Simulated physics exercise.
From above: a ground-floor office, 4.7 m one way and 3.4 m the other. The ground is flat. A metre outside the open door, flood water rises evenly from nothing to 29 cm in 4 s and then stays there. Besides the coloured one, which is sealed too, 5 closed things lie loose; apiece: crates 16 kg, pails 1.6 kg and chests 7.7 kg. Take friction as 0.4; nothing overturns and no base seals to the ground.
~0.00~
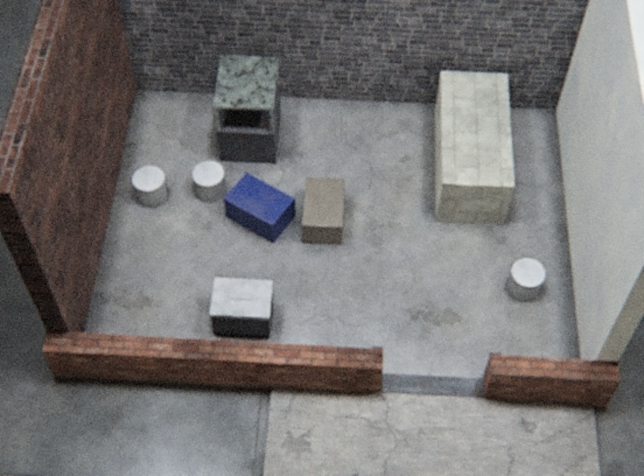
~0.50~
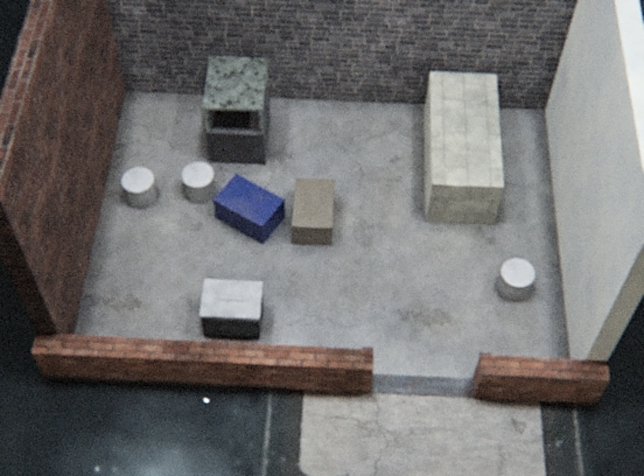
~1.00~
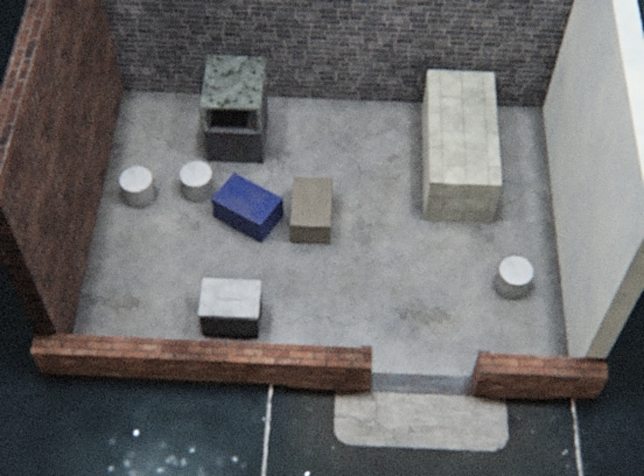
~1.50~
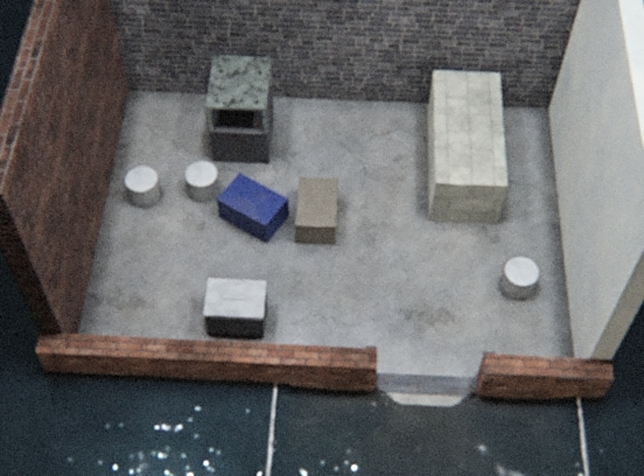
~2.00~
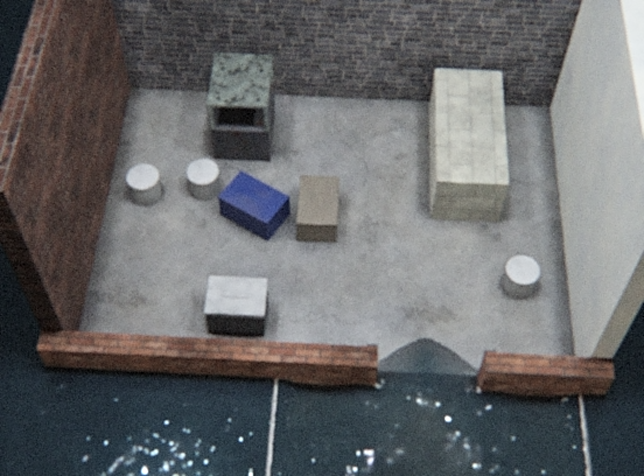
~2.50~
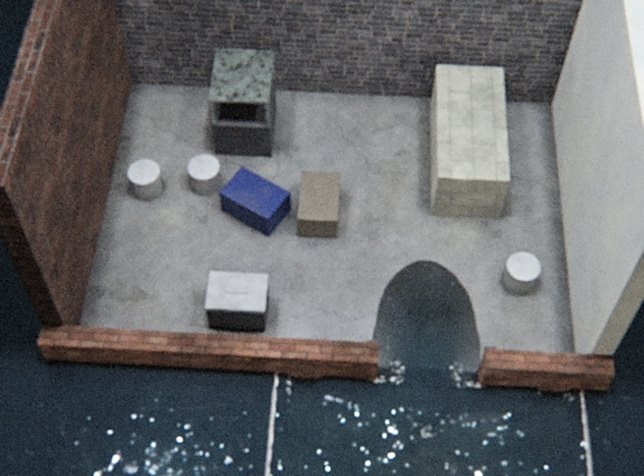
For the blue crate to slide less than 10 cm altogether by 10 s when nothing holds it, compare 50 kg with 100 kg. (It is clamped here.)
Verdict: The smaller load will do.
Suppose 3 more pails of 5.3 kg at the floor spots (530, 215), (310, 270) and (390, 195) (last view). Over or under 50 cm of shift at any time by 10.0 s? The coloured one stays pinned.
In turn: Over, over, over.
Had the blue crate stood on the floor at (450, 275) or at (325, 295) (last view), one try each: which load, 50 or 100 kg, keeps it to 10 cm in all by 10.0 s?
In turn: Only the larger holds; the smaller is enough.
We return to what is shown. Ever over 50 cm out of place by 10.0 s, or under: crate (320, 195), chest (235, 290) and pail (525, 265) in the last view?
In that order: Past it, less, over.
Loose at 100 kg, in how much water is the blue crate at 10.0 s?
Roughly 9 cm.
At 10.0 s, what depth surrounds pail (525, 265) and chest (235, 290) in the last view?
Roughly 17 and 4 cm.
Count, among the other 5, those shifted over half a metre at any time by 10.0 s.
2 of them.
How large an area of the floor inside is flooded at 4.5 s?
Some 7.5 m2.
After 3.5 s the blue crate would be 0 cm from its start with 50 kg and 0 cm from its start with 100 kg; 0 cm of water round it then.
After 4.5 s the blue crate would be 0 cm from its start with 50 kg and 0 cm from its start with 100 kg; 1 cm of water round it then.
After 7.0 s the blue crate would be 0 cm from its start with 50 kg and 0 cm from its start with 100 kg; 4 cm of water round it then.
After 10.0 s the blue crate would be 0 cm from its start with 50 kg and 0 cm from its start with 100 kg; 9 cm of water round it then.
